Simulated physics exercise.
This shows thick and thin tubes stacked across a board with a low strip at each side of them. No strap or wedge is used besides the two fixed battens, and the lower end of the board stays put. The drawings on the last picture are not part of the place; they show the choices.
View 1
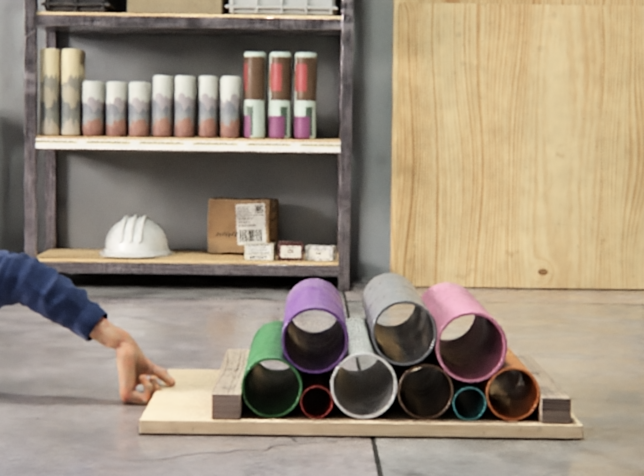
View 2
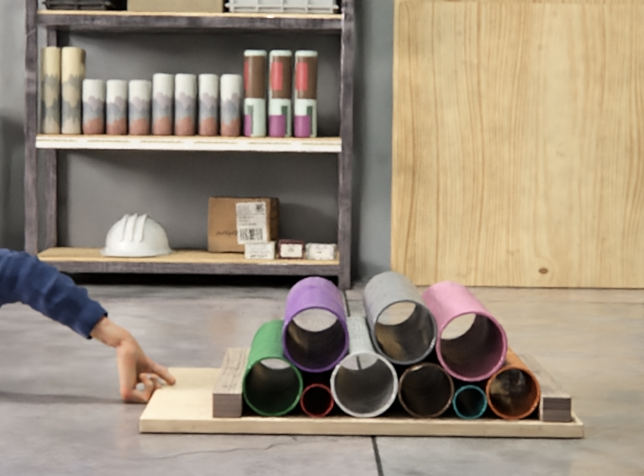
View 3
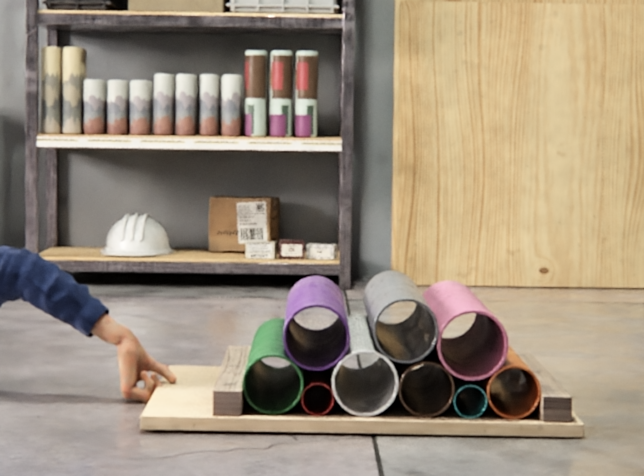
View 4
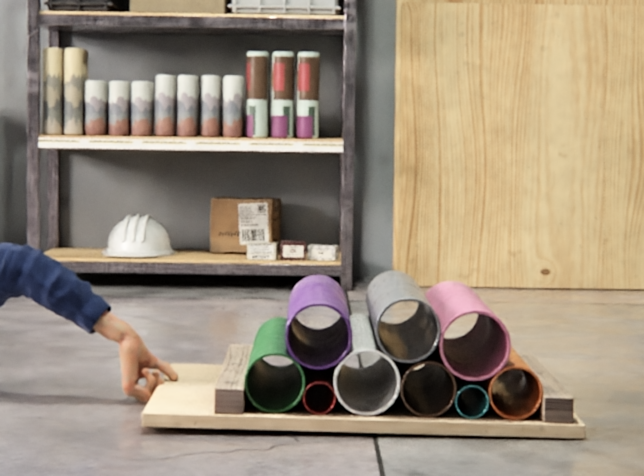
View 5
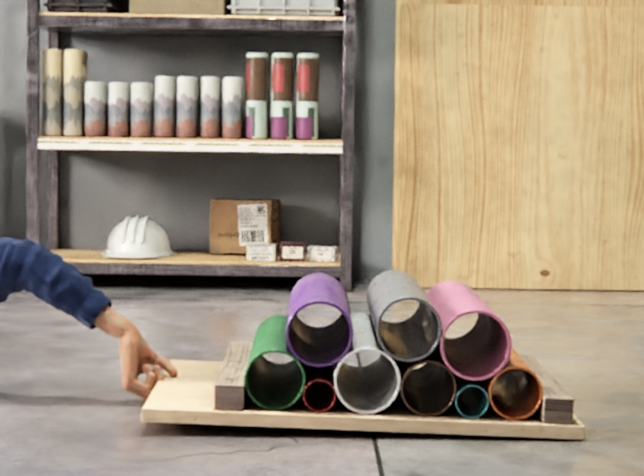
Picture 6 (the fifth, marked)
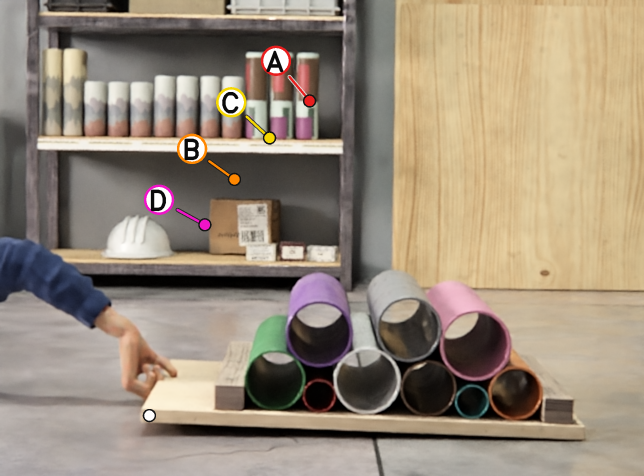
A hand at the left held the end of a wooden board stacked with colourful tubes in front of a shelf, then slowly raised that end slightly while the tubes stayed stacked.
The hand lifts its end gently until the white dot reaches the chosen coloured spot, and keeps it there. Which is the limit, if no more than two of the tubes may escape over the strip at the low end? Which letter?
At most to C.
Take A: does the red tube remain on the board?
Yes, with A.
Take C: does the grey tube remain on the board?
No, with C.
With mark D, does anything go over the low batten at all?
No.
On the copy, A at (310, 101); B at (234, 180); C at (270, 138); D at (205, 225); the white dot at (150, 416).
On C. First, board at 21°.
Then, board at 41°.
Finally, board at 42°, two over the low batten (pink, grey).
By contrast, A three over the low batten (pink, purple, grey); B two over the low batten (pink, grey); D none over the low batten.
